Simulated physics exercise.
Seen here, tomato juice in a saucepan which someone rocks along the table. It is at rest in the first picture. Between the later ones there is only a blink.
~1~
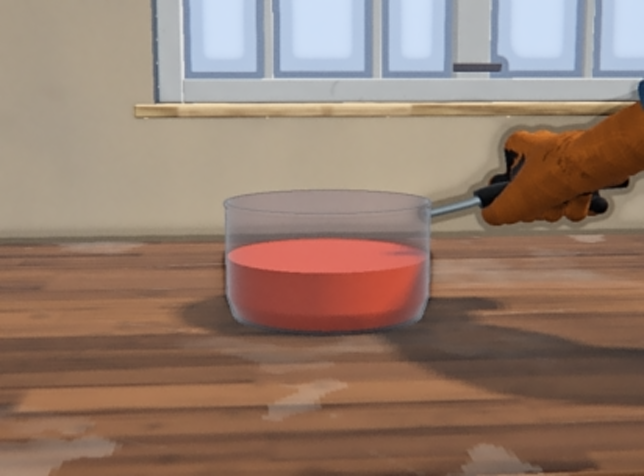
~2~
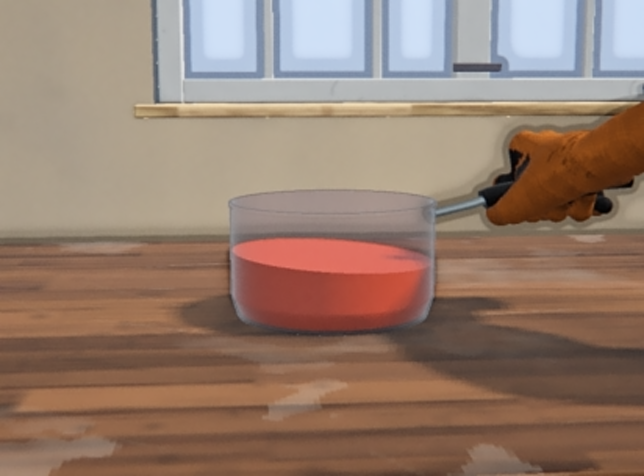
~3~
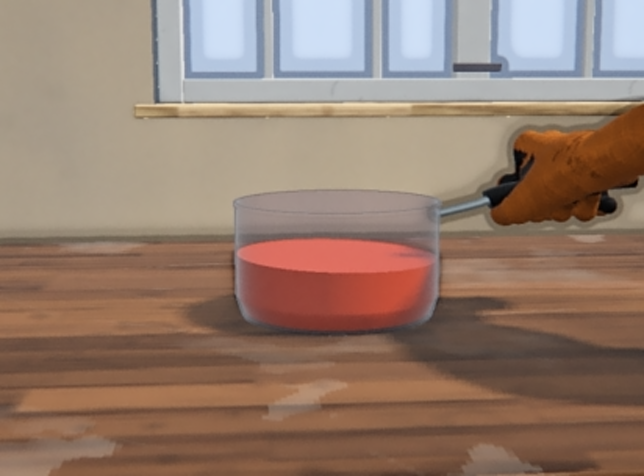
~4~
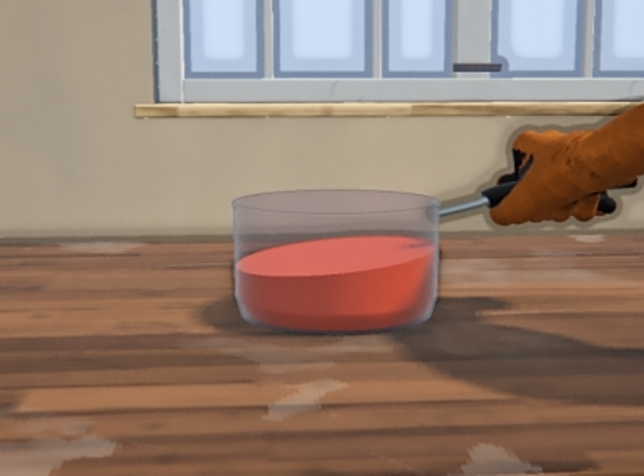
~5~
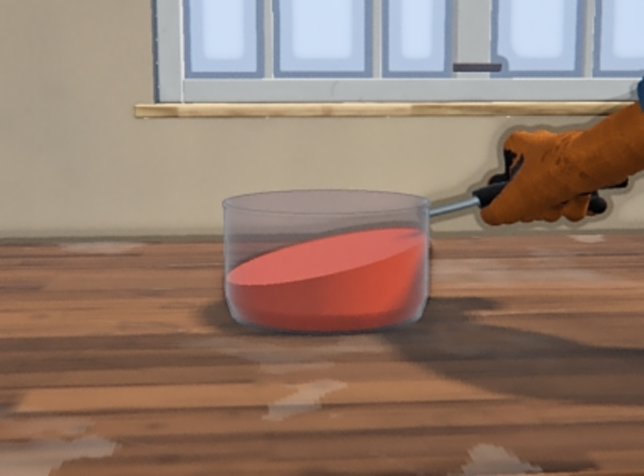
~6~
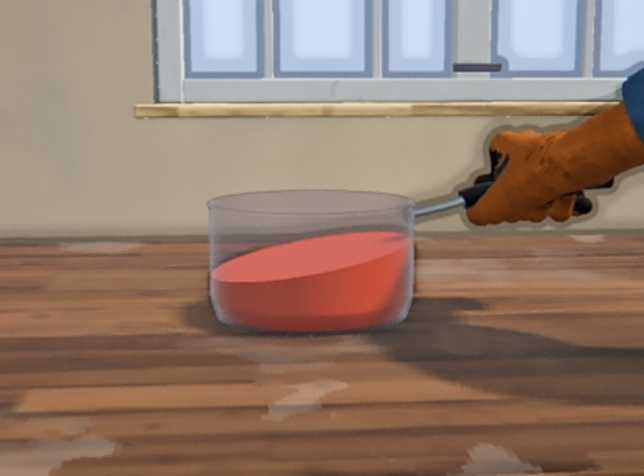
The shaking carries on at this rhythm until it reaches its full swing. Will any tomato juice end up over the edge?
Yes. It runs over the edge.
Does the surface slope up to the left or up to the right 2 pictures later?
Higher on the left-hand side.
Shortly, the highest wave so far comes most of the way to the rim.
Then, the highest wave so far goes over the rim.
At the finish, the highest wave so far goes over the rim; some is on the top.
